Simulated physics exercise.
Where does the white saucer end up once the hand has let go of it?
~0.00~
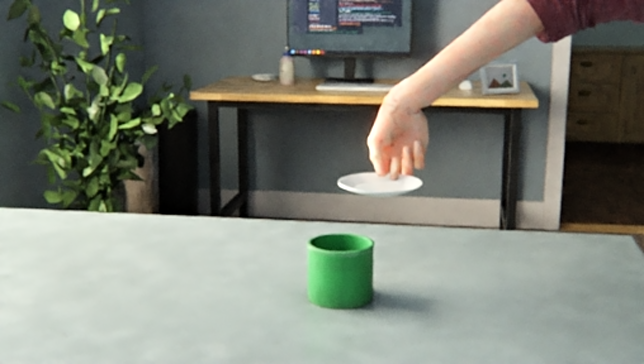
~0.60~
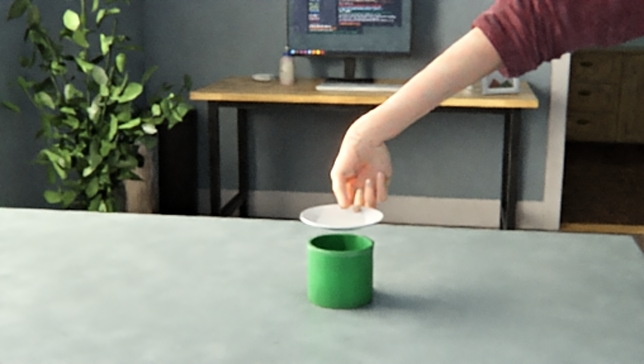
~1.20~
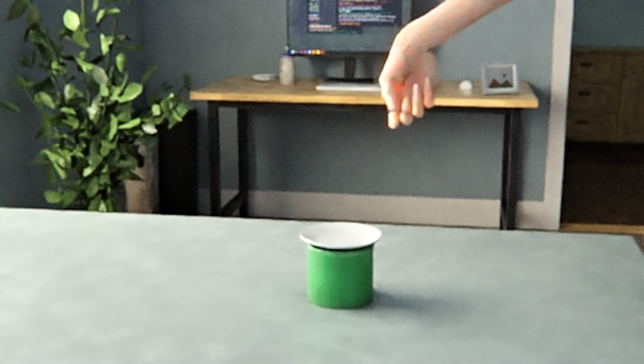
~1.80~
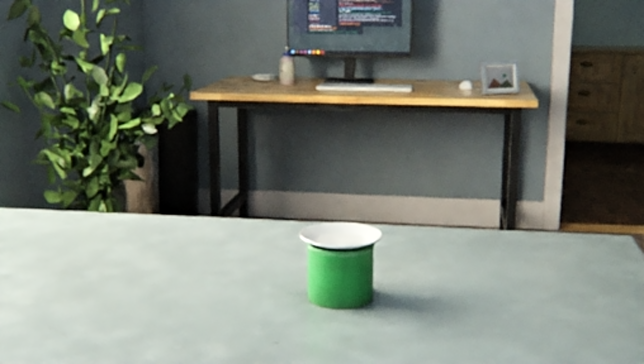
It ends up resting on the rim of the green container, covering the opening like a lid.
